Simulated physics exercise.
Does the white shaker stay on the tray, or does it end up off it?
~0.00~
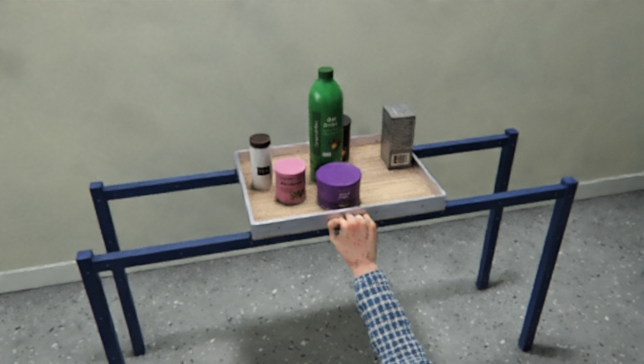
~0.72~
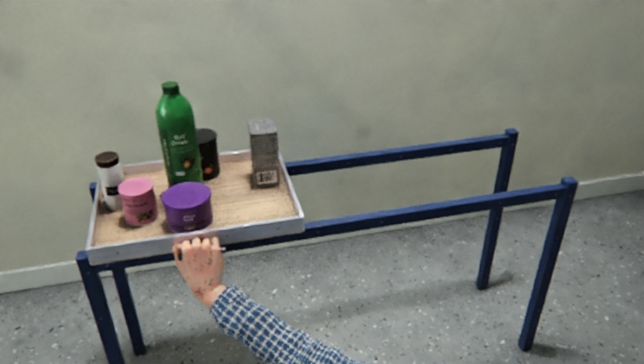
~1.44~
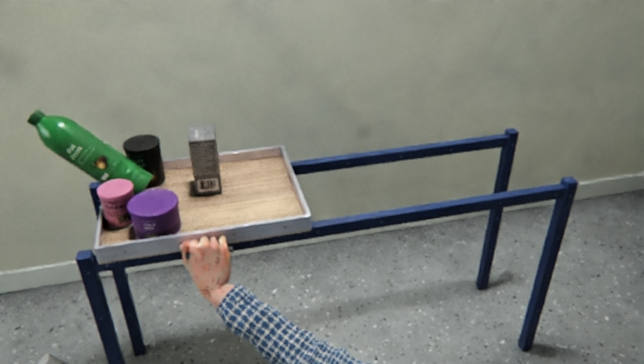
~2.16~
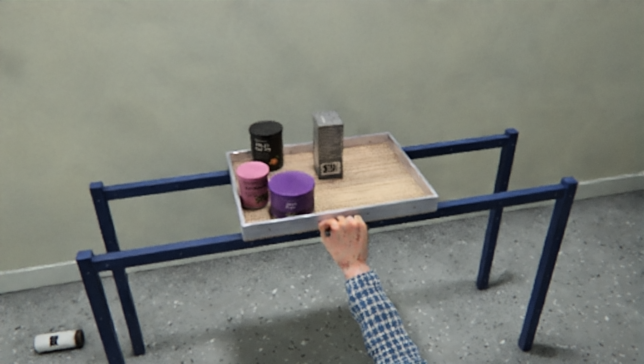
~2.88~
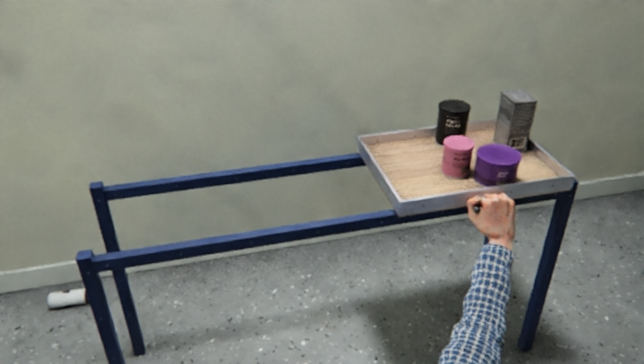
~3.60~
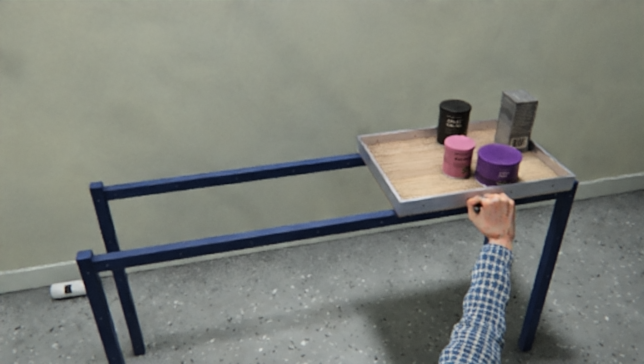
It ends up off the tray. It goes over the left side and is last seen lying on the floor.
